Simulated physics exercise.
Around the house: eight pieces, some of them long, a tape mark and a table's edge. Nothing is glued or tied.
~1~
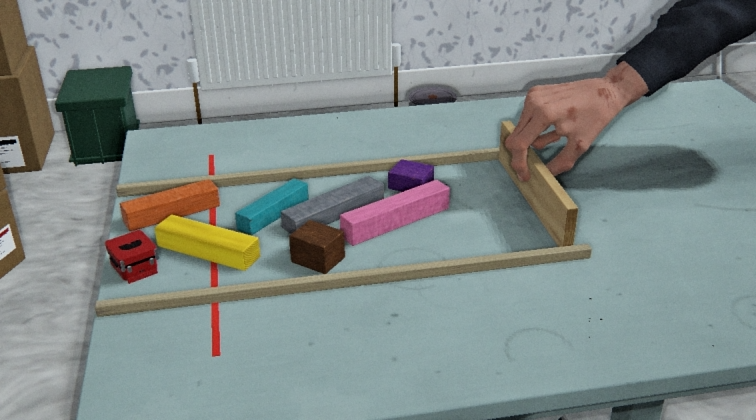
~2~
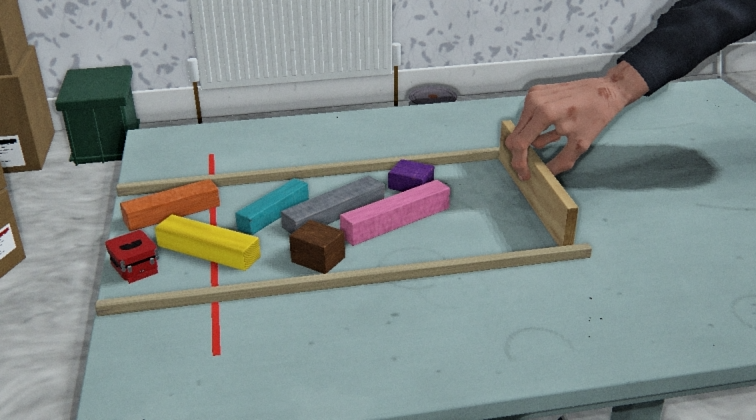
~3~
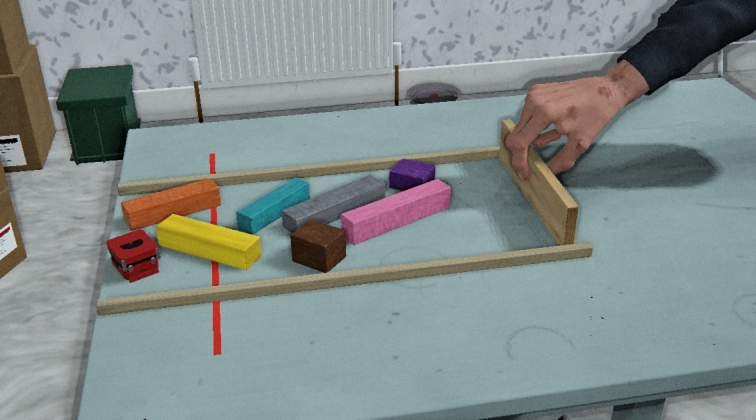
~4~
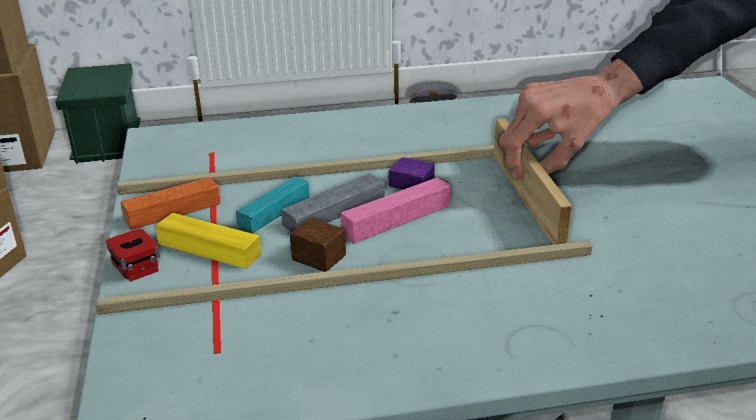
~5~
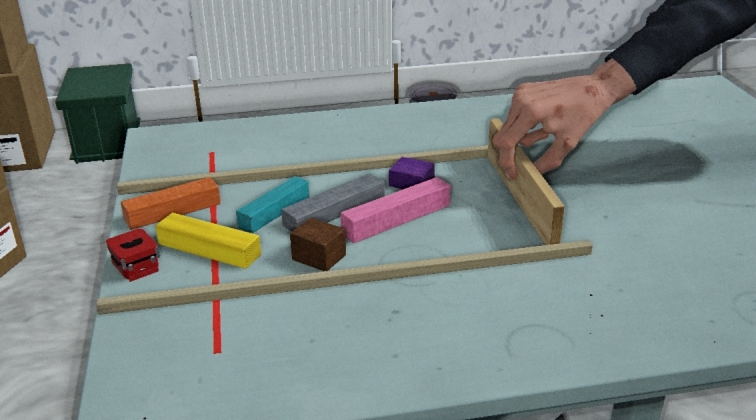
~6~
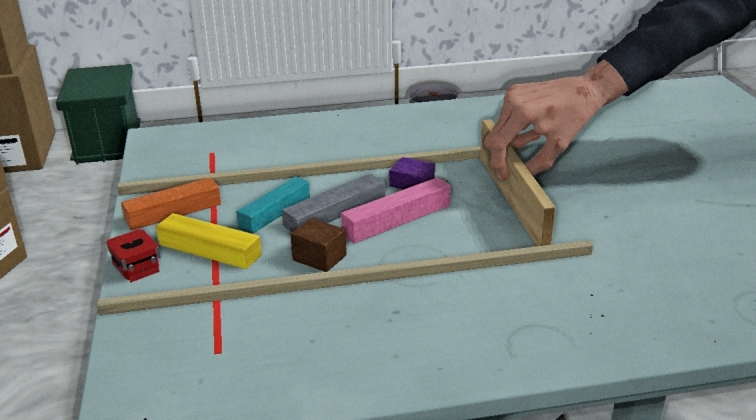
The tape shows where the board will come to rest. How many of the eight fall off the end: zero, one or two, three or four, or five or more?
In the end the number that fall off is one or two.
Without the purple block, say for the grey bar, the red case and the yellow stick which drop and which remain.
The grey bar survives, the red case comes down, the yellow stick survives.
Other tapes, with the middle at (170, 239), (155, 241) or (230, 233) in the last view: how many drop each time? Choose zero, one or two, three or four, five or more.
For each place: Three or four; either three or four; either one or two.
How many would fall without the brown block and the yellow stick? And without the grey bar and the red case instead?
The counts: 0 and 1.
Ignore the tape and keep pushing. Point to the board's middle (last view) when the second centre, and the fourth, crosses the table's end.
About (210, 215), then (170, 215).
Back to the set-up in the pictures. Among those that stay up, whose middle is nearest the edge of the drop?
That is the yellow stick.
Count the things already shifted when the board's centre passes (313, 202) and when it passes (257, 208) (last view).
First 6, then 8.
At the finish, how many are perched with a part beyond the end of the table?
Overhanging: 2.
Soon after, none off yet; red case at rest near (134, 256); orange bar at rest near (172, 203); yellow stick at rest near (209, 240).
After that, none off yet; red case at rest near (134, 256); orange bar at rest near (172, 203); yellow stick moving near (198, 246).
And then, none off yet; red case displaced a little near (120, 258); orange bar moving near (163, 202); yellow stick displaced a little near (156, 259).
In the end, the number that fall off is one or two; gone, red case.
